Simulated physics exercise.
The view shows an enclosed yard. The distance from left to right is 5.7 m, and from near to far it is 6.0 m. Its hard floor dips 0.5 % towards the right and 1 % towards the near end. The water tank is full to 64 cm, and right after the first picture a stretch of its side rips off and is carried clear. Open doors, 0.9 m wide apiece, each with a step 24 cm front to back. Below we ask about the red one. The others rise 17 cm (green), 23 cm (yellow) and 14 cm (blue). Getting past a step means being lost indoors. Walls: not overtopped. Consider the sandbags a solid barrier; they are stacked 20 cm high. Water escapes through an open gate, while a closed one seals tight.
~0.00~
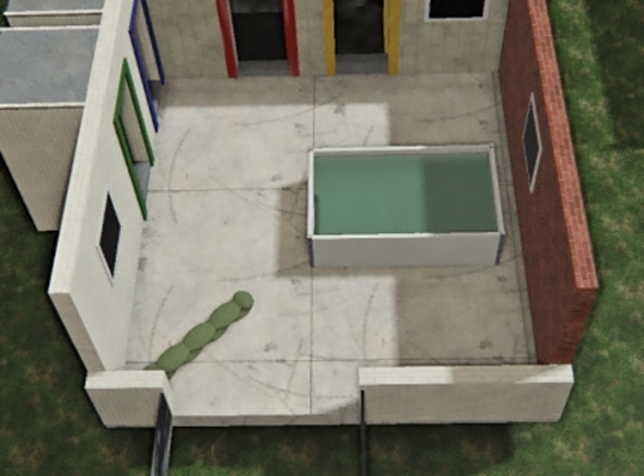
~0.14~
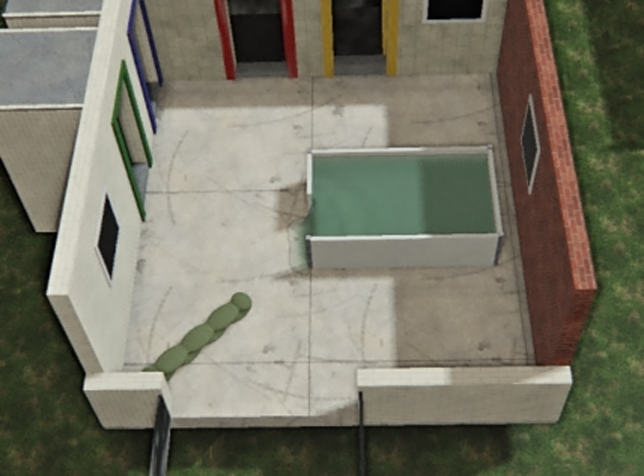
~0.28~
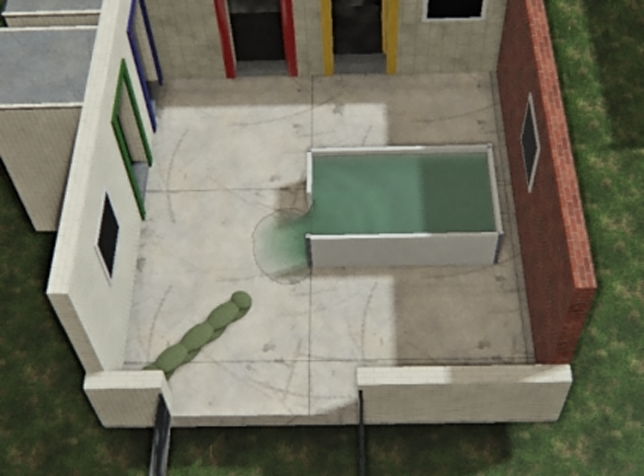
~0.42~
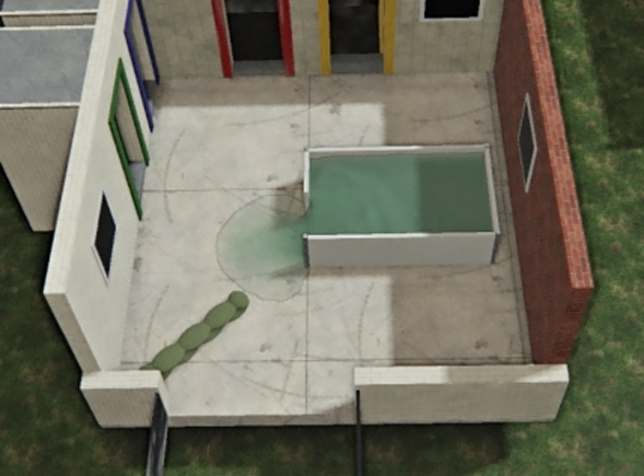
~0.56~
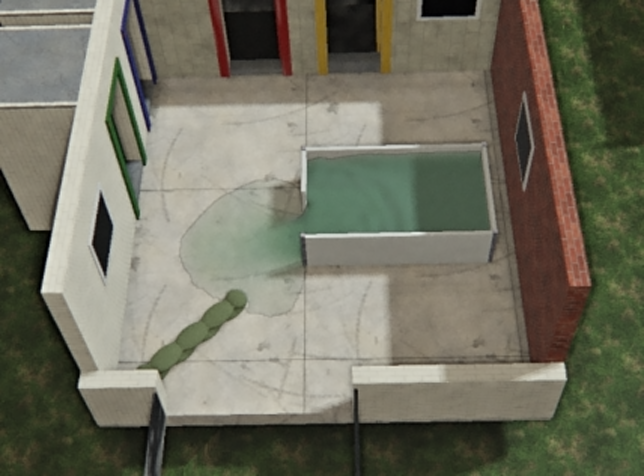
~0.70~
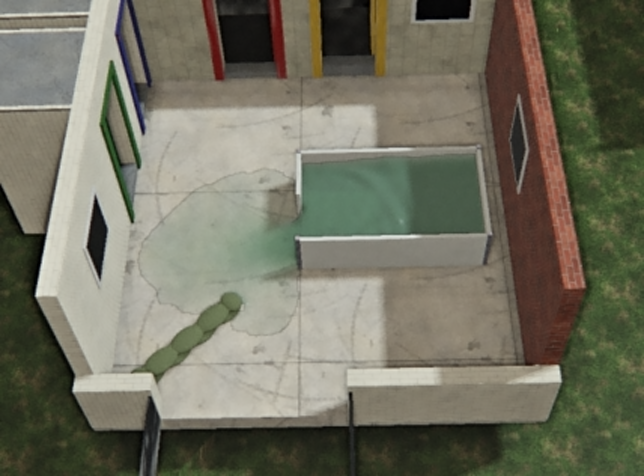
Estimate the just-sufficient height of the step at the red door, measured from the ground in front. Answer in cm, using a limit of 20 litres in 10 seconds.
I would say 6.5 cm.
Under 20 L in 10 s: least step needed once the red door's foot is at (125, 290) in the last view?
You'd want it roughly 22 cm high.
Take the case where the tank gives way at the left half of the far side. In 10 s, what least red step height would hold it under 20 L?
About 18 cm.
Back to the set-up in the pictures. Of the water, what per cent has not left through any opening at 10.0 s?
Close to 86 in a hundred.
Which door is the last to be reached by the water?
The answer is the yellow door.
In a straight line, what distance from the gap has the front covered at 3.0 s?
4.2 metres.
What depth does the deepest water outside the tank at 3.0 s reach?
38 cm.
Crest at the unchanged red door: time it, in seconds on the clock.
Peak time: Around 7.0 s.
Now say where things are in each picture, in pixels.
The first picture shows the water tank at (403, 194) is whole and still, 64 cm deep; the red door at (259, 32) is dry.
In the second picture, the gap is at (312, 236), the front 0.3 m out at (295, 262); the back of the water tank holds 64 cm.
In the third picture, the front is at (259, 251), 0.8 m from the gap at (312, 235); 0.8 m2 of floor is wet, 64 cm left at the back.
In the fourth picture, water pours out at (309, 235) and has run 1.3 m, to (223, 258); about 6 cm deep outside, 64 cm at the back.
In the fifth picture, the front is at (185, 251), 1.8 m from the gap at (307, 234); 2.8 m2 of floor is wet, 64 cm left at the back.
In the sixth picture, the front is at (147, 268), 2.3 m from the gap at (302, 236); 4.0 m2 of floor is wet, 64 cm left at the back; the red door at (246, 34), 3.5 m from the gap, is still 2.3 m from the nearest water.
After 1.4 s water covers 25 % of the floor, deepest (36 cm) near (296, 255); it has not reached the red door.
After 3.0 s water covers 40 % of the floor, deepest (38 cm) near (109, 403); it has not reached the red door.
After 10.0 s water covers 90 % of the floor, deepest (14 cm) near (468, 166); 7 cm at the red door, 0 litres in over its 12 cm step.
At the red door as built, the water arrived by 3.2 s and peaked near 12 cm at 7.2 s.
Run again over the same 10 s with other heights there, 33 litres in over 5.5 cm, 13 litres over 7.5 cm. The limit of 20 litres is kept from about 6.5 cm up.
